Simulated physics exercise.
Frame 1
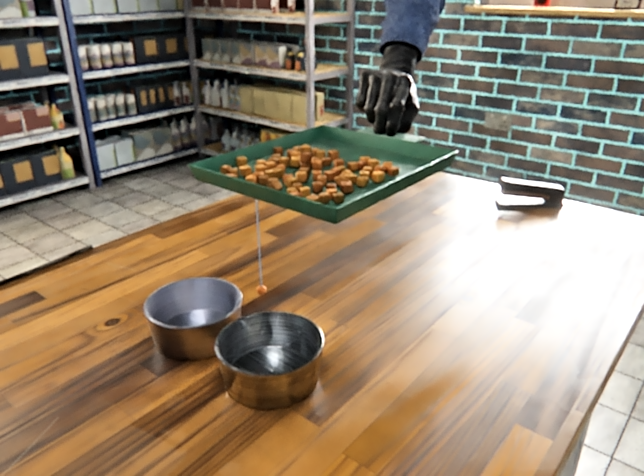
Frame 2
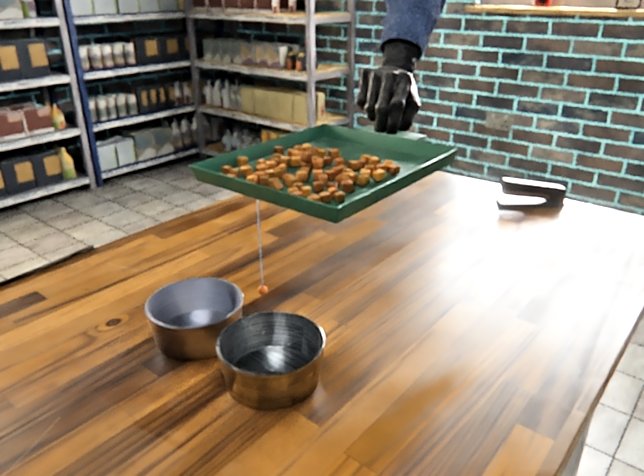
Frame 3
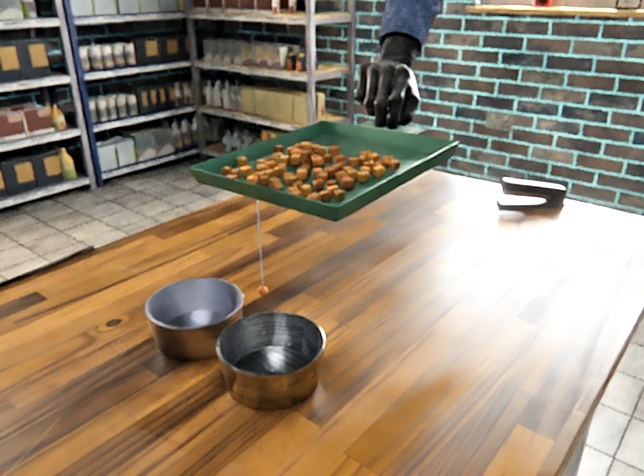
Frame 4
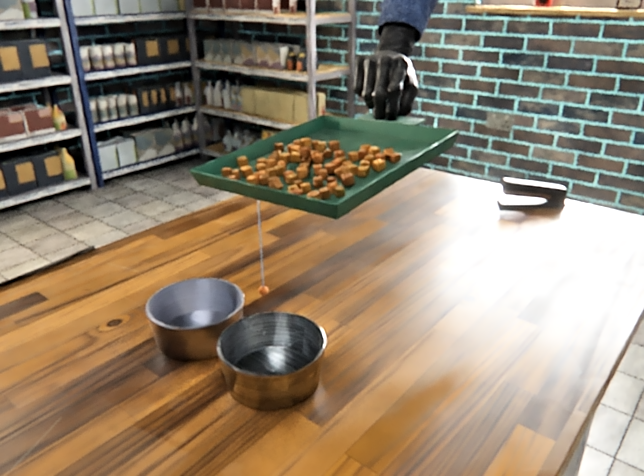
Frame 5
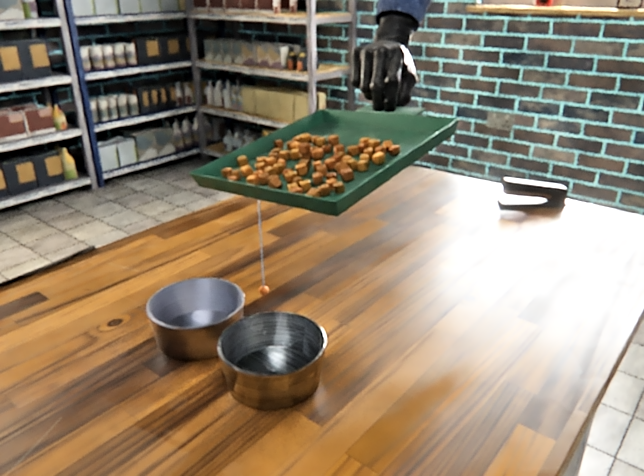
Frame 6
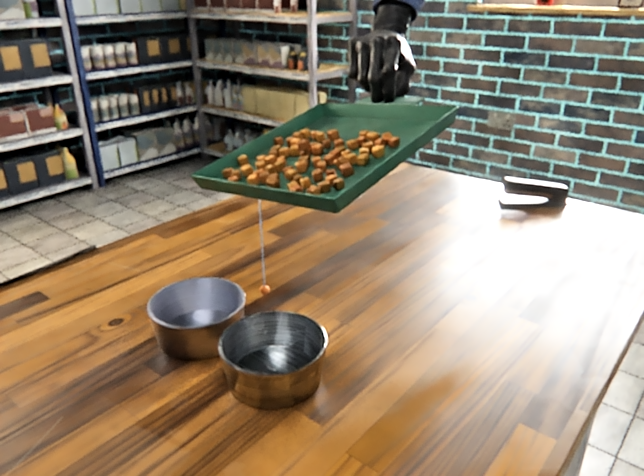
A green tray of small brown cubes, with a gloved hand at its far edge, tilts slightly down toward its left corner above two metal bowls on a wooden table, while a bead hangs nearly still on a thread beneath it.
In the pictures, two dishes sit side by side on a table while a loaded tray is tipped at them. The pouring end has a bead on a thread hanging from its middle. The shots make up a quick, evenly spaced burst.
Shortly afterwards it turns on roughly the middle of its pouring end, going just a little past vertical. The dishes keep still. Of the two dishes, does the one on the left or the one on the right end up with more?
The one on the left.
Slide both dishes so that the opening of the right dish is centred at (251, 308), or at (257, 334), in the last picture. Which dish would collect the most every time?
The dish to the left, then the dish to the left.
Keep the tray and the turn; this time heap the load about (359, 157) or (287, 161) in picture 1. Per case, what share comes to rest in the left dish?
Near 50 per cent and near 40 per cent.
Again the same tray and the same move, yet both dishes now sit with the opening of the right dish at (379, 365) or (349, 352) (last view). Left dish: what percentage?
0 %, then 10 %.
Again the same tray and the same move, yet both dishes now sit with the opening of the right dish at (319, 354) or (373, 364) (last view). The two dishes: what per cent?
Result: 20 % and 0 %.
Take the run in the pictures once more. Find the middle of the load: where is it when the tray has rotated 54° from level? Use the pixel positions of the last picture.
Roughly (251, 168).
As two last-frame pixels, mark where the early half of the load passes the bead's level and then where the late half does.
Early-half point (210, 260); late-half point (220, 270).
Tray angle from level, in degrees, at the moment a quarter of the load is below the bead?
Roughly 105 degrees.
Soon, tray tipped steeply; all on the tray.
A while on, tray tipped right over; all on the tray.
Towards the end, tray tipped past a quarter turn; about half in the left dish; about half outside both.
Finally, tray tipped past a quarter turn; none in the right dish; about half in the left dish; about half outside both.
